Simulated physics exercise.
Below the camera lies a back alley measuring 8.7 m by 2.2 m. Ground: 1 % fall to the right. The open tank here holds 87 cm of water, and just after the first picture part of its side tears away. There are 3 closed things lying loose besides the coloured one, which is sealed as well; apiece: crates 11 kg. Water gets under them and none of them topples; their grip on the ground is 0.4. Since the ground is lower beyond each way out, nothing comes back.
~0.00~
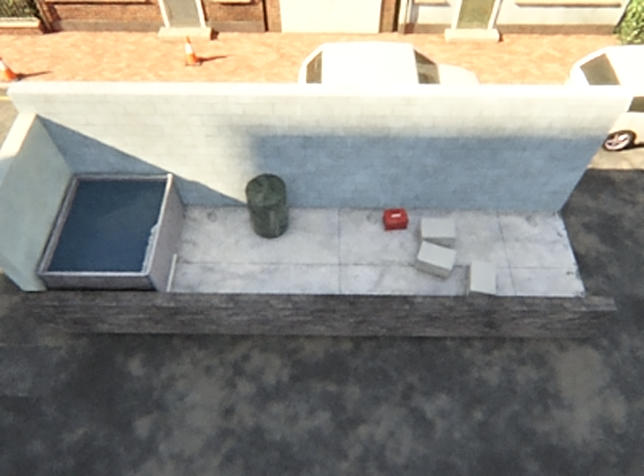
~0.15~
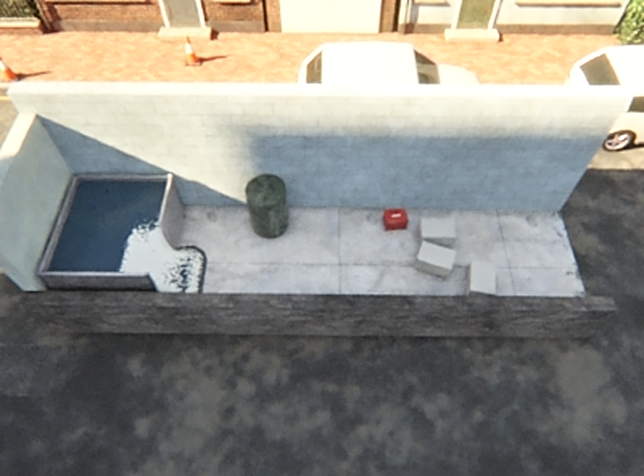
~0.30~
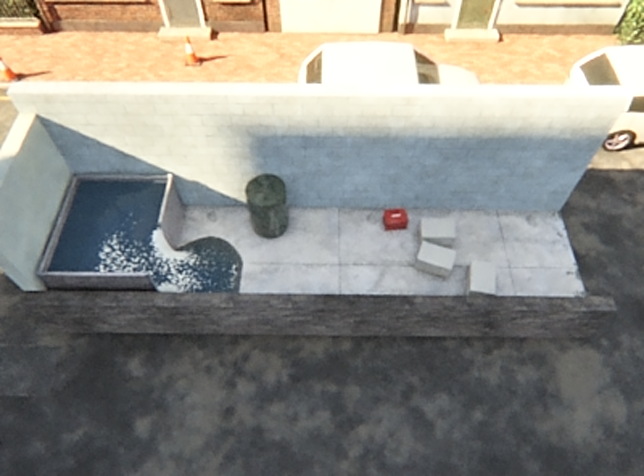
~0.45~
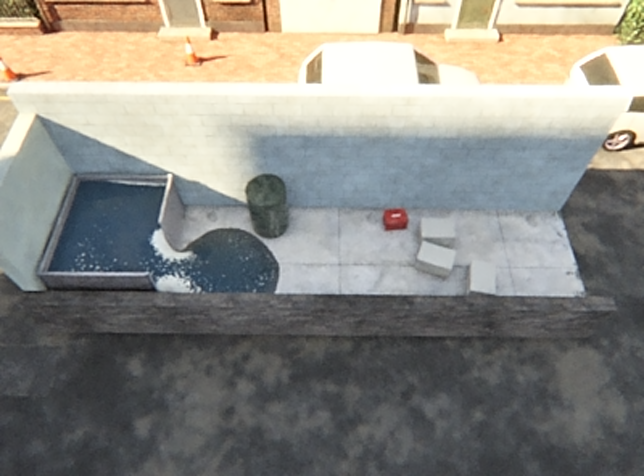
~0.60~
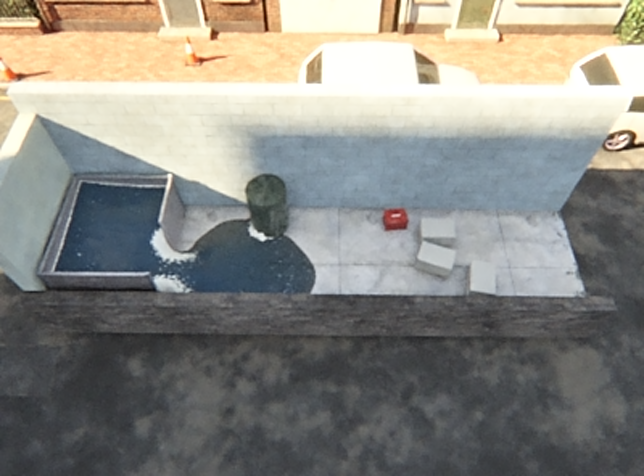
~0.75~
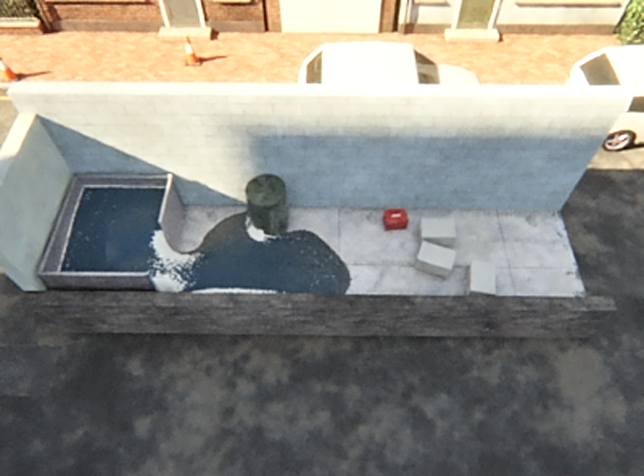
A narrow walled alley, seen from high above at a fixed angle, lies between a pale wall and a low dark one, with parked cars beyond. A square tank of dark blue water sits left, a green barrel near the middle, a small red tote and three pale boxes right. Water bursts from the tank's right side, foaming, and spreads rightward around the barrel, while the objects stay still.
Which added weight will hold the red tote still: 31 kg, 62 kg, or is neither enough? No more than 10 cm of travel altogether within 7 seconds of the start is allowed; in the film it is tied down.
The red tote is held by the heavier one only, 62 kg.
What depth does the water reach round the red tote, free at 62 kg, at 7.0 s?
Depth: Approx. 4 cm.
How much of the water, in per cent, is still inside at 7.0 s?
About 46 per cent.
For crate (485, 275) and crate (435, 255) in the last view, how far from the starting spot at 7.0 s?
Log: Item 1 gone out; item 2 gone out.
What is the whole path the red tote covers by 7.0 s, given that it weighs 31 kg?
Roughly 250 cm.
After 1.4 s the red tote would be 0 cm from its start with 31 kg and 0 cm from its start with 62 kg; 3 cm of water round it then.
After 3.1 s the red tote would be 137 cm from its start with 31 kg and 0 cm from its start with 62 kg; 14 cm of water round it then.
After 4.9 s the red tote would be 258 cm from its start with 31 kg and 0 cm from its start with 62 kg; 9 cm of water round it then.
After 7.0 s the red tote would be 269 cm from its start with 31 kg and 0 cm from its start with 62 kg; 4 cm of water round it then.
